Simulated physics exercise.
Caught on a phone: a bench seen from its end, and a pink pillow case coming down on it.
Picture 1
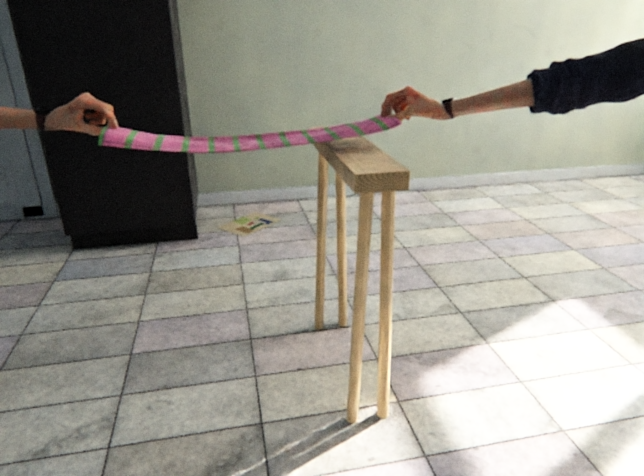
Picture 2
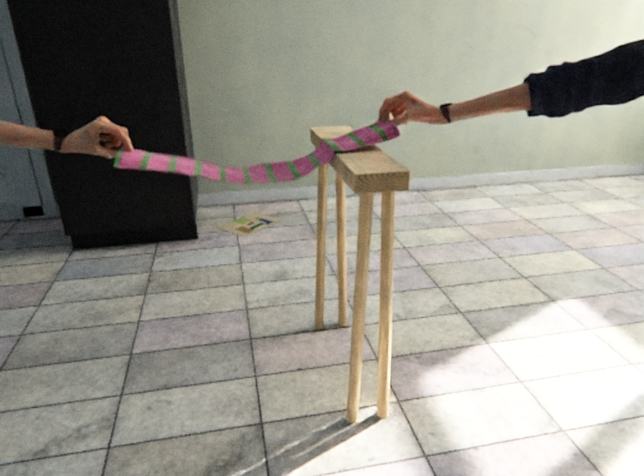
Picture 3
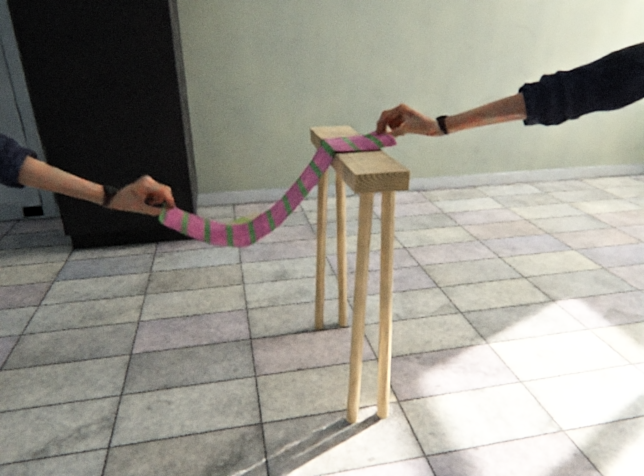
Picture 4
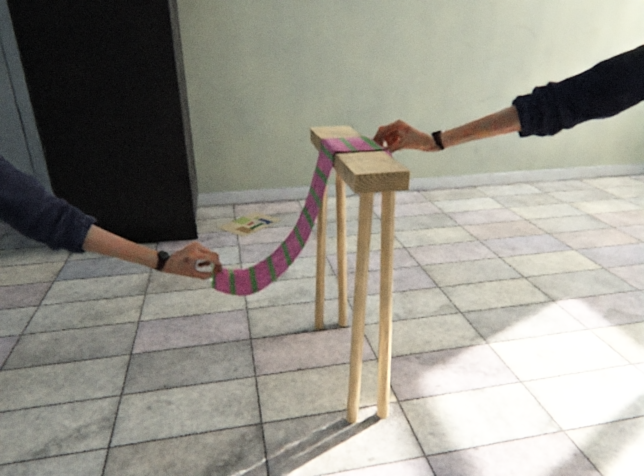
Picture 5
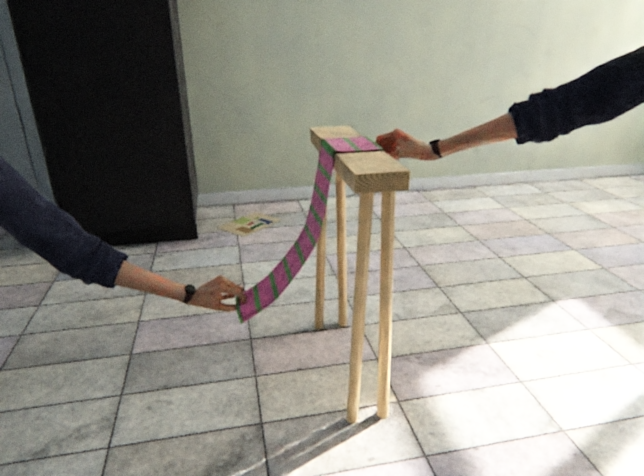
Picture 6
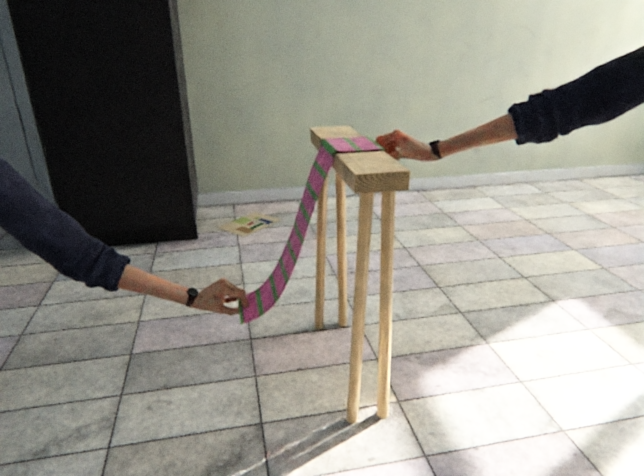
A pink and green striped strip of cloth, held at each end by a hand, came down across a wooden bench, and the left hand lowered its end until most of it hung down the left side.
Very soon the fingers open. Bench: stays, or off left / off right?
Off left.
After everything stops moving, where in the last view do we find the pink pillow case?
You'll find it around (311, 369) in the last picture.
Then, 0.32 s on from there, pillow case sliding left.
Then, 0.56 s on from there, pillow case in a heap on the floor near (311, 363).
In the end, pillow case in a heap on the floor near (311, 369). The pink pillow case falls on the left side.
